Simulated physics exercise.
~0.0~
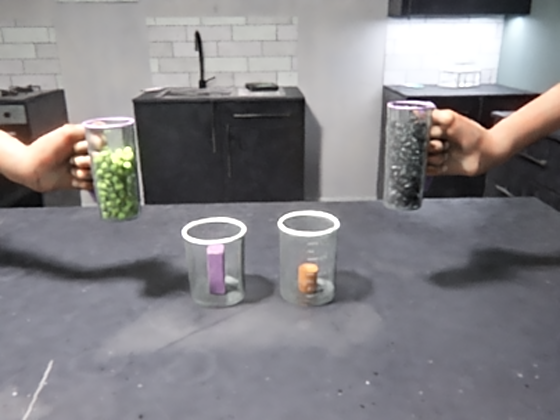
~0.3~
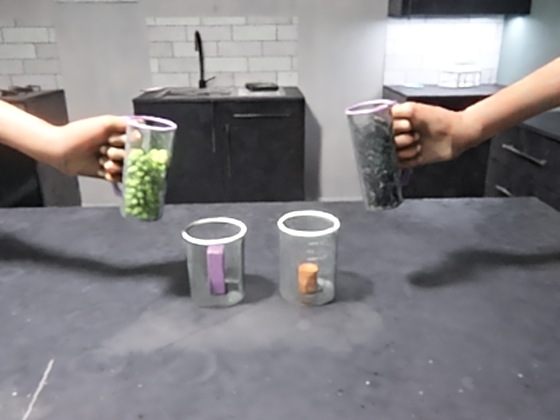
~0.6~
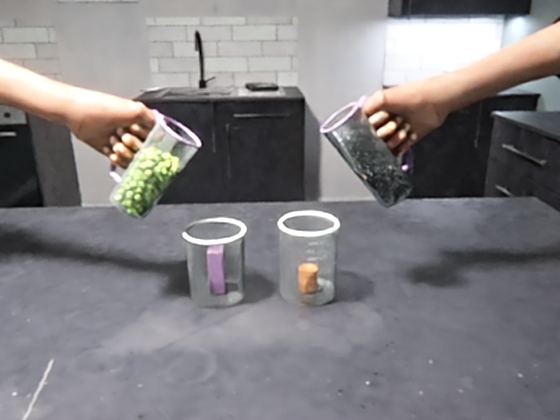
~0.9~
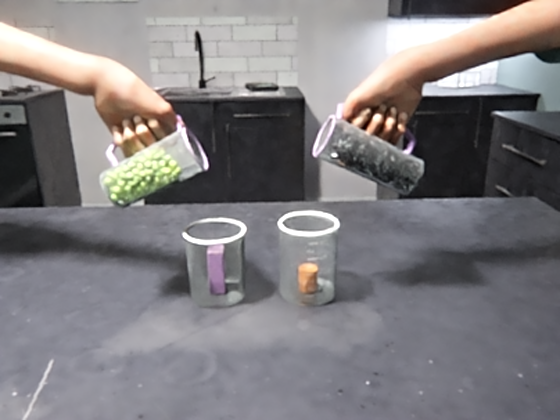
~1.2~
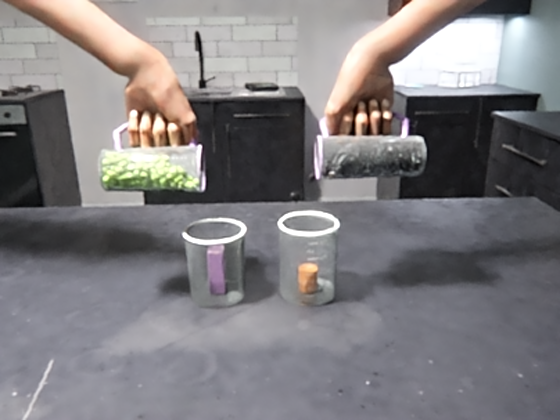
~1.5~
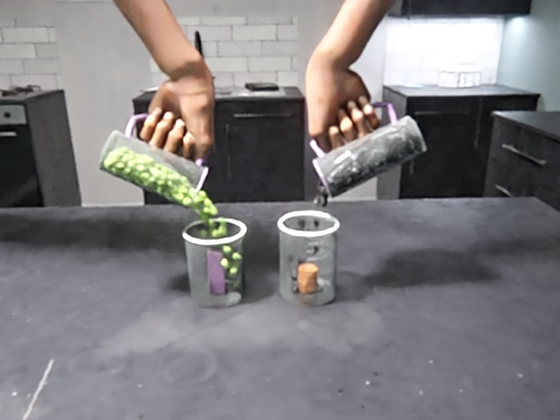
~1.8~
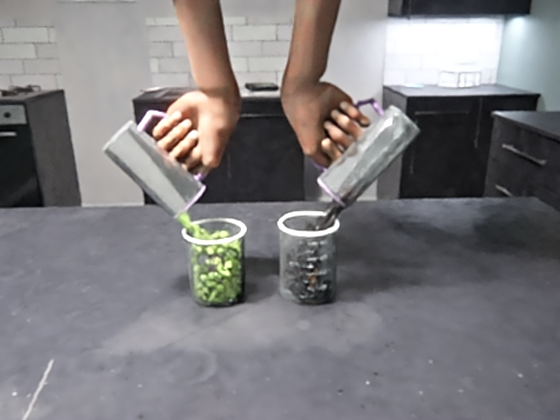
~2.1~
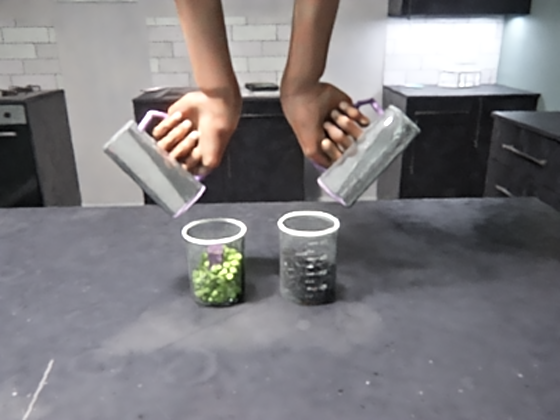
On a dark kitchen counter, two hands tipped cups of green pieces and black pieces into two clear containers, one holding a purple block and the other an orange one, leaving both about half full, the purple top still showing and the orange buried.
